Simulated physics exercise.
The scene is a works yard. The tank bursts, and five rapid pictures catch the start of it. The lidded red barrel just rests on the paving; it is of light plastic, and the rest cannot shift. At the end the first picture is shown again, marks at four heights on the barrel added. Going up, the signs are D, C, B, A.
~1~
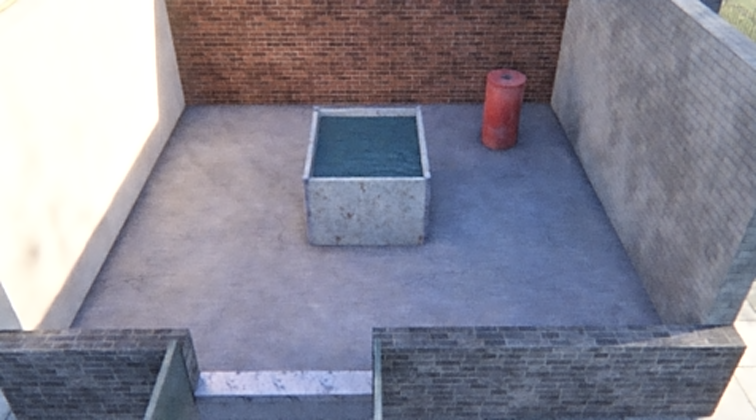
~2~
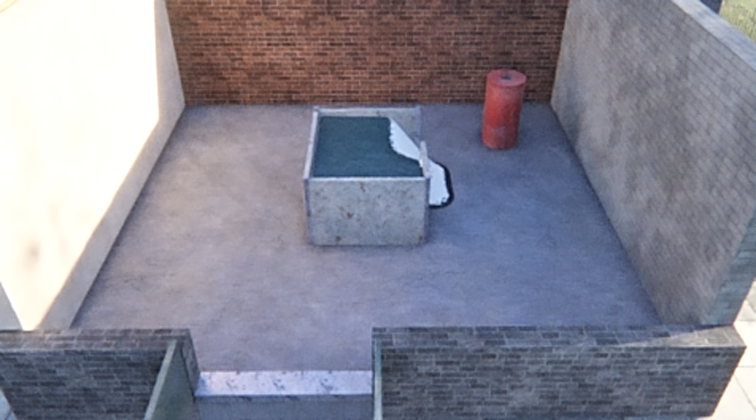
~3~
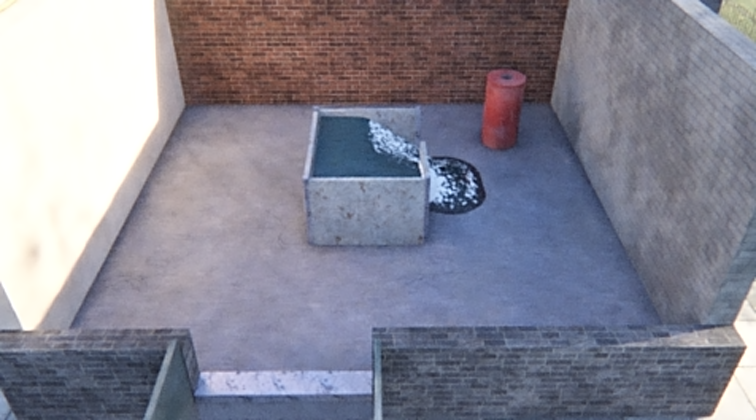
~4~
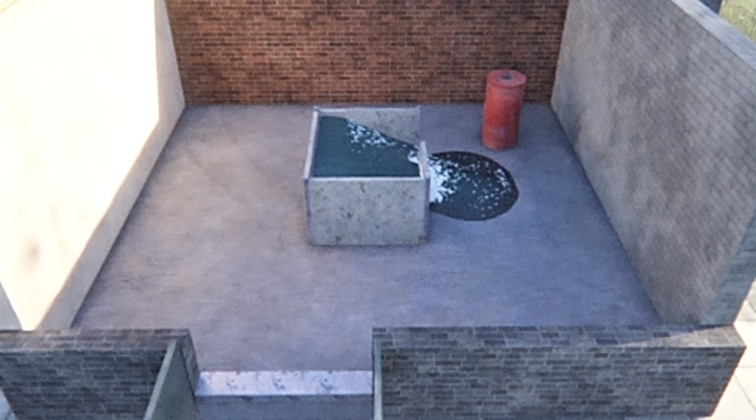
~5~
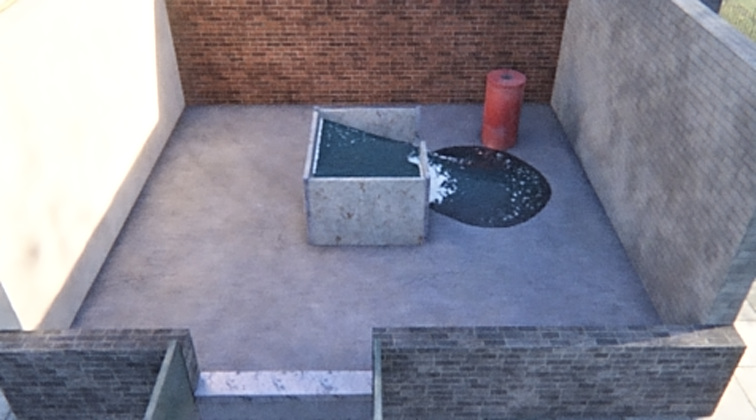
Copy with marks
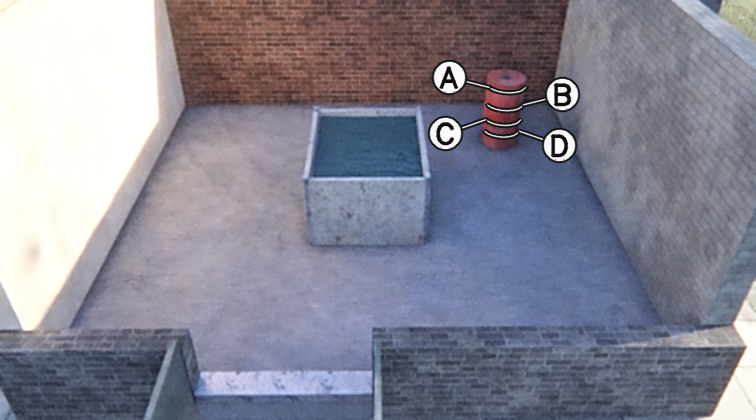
A concrete tank full of dark water stood in a walled yard, then water poured out of its right side, foaming white, and spread in a widening dark puddle toward the red barrel.
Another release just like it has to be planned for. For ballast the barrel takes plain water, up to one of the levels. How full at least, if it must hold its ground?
I would pick line C.
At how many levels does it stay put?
Three of them.
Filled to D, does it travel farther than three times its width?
No.
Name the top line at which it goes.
D.
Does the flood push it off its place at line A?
No, that is safe.
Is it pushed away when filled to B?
No, not at all.
On the marked copy, A at (509, 92); B at (507, 110); C at (505, 125); D at (503, 137); from the bottom up D, C, B, A.
With A, it does not move.
With B, it does not move.
With C, it shifts by a finger or two and stays.
With D, it is pushed about its own width away.
